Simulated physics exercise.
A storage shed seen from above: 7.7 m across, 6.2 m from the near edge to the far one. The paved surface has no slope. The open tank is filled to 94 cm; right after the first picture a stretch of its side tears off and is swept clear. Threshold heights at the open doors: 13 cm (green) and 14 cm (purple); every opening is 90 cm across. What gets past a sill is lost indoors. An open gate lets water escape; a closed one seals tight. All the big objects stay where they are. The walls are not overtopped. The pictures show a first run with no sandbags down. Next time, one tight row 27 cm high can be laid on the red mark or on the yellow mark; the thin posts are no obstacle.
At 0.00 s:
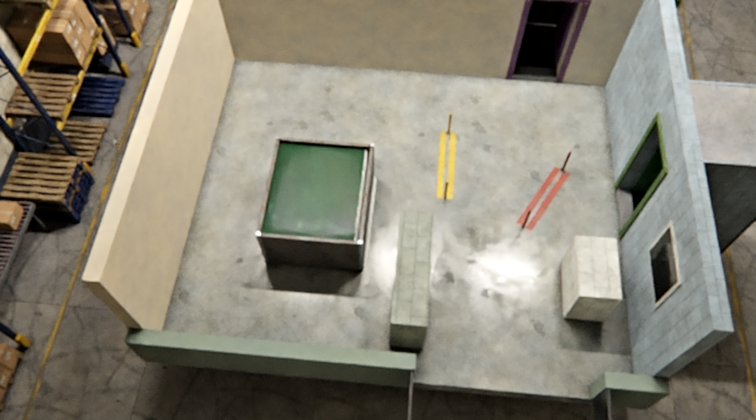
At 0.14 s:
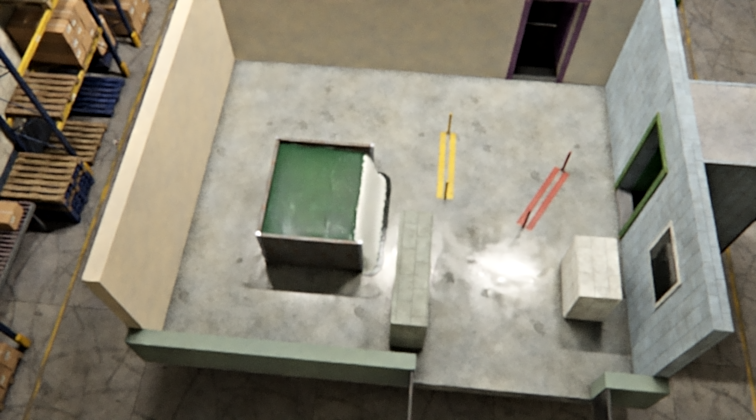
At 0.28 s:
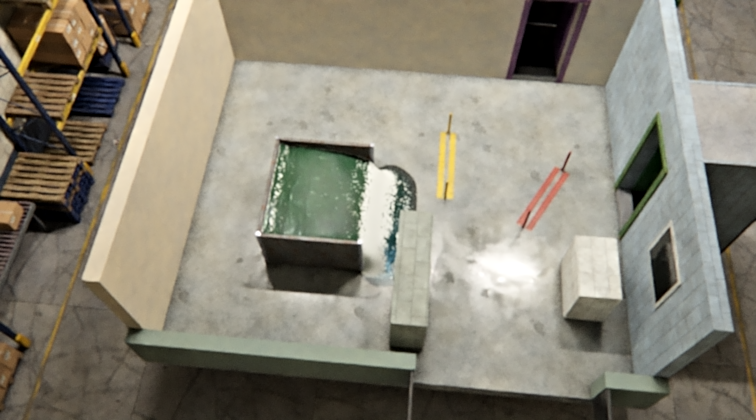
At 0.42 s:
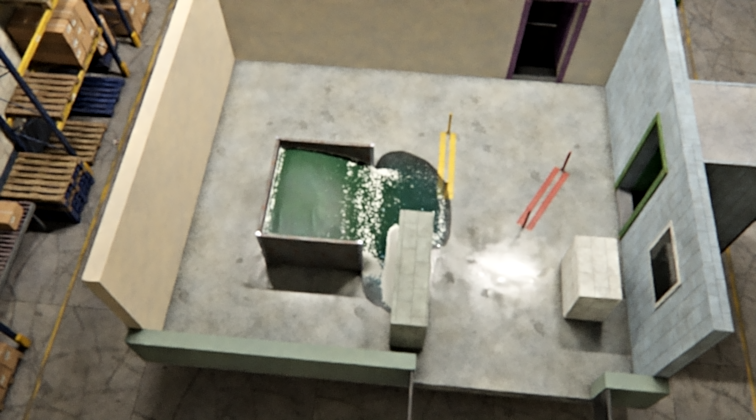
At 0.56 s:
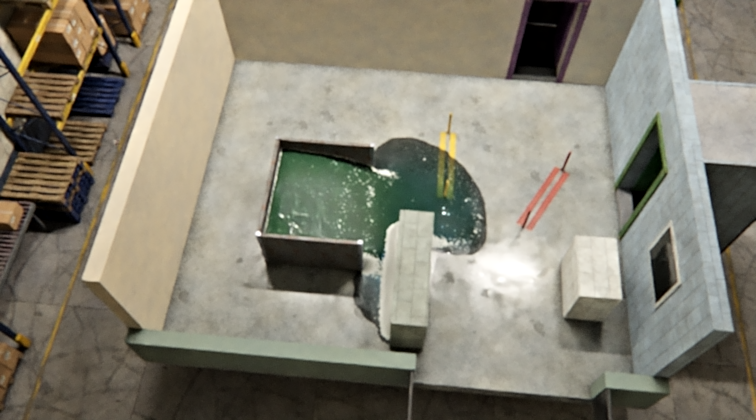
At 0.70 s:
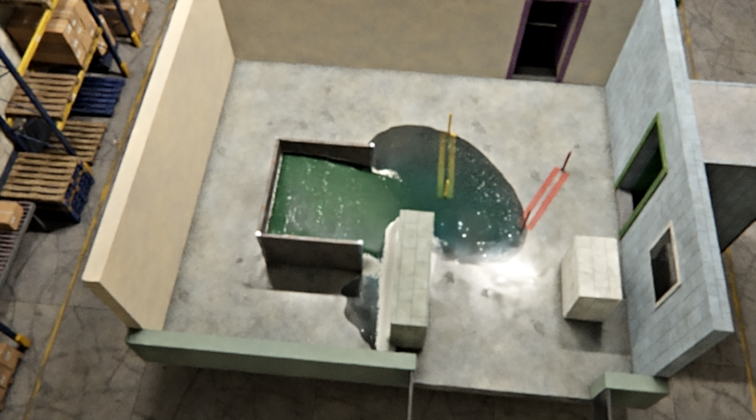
A storage shed with a grey paved floor and low walls is seen from high above by a still camera, with shelving outside at left. An open tank of green water stands left of centre, a pale block to its right, yellow and red floor strips beyond, and another block near the right wall. The tank's right side gives way and water pours out, spreading around the nearer block and over the yellow strip to the red one.
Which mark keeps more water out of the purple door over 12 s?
Lay them on the yellow one.
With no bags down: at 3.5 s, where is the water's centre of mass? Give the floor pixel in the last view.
Near (451, 205).
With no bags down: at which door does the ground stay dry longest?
It is the purple one.
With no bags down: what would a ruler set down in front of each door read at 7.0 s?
Depths in cm: Green 7, purple 6.
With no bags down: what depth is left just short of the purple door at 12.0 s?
Roughly 4.0 cm deep.
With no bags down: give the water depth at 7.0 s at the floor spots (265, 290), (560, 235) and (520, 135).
Roughly 3, 7 and 6 cm, in turn.
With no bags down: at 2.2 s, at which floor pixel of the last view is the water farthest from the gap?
Around (600, 88).
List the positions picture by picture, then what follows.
Still water, 94 cm deep, in the open tank at (318, 191), in the first frame.
The front is at (366, 273), 1.0 m from the gap at (365, 211); 0.5 m2 of floor is under water; 94 cm left at the back of the open tank, in the second frame.
The front is at (386, 282), 1.2 m from the gap at (365, 213); 1.5 m2 of floor is under water; 86 cm left at the back of the open tank, in the third frame.
The front is at (390, 308), 1.7 m from the gap at (366, 214); 2.8 m2 of floor is under water; 81 cm left at the back of the open tank, in the fourth frame.
The front is at (388, 339), 2.2 m from the gap at (366, 215); 4.6 m2 of floor is under water; 77 cm left at the back of the open tank, in the fifth frame.
The front is at (522, 225), 2.8 m from the gap at (366, 215); 6.8 m2 of floor is under water; 69 cm left at the back of the open tank, in the sixth frame.
After 1.4 s water covers 40 % of the floor and is deepest (46 cm) near (389, 253) in the run without bags; in at the purple door, 0 L with no bags, 0 L with the row on red, 0 L on yellow.
After 2.2 s water covers 60 % of the floor and is deepest (30 cm) near (609, 185) in the run without bags; in at the purple door, 0 L with no bags, 1 L with the row on red, 0 L on yellow.
After 3.5 s water covers 70 % of the floor and is deepest (26 cm) near (604, 138) in the run without bags; in at the purple door, 12 L with no bags, 62 L with the row on red, 0 L on yellow.
After 7.0 s water covers 95 % of the floor and is deepest (14 cm) near (426, 305) in the run without bags; in at the purple door, 28 L with no bags, 93 L with the row on red, 1 L on yellow.
After 12.0 s water covers 100 % of the floor and is deepest (9 cm) near (327, 132) in the run without bags; in at the purple door, 28 L with no bags, 93 L with the row on red, 2 L on yellow.
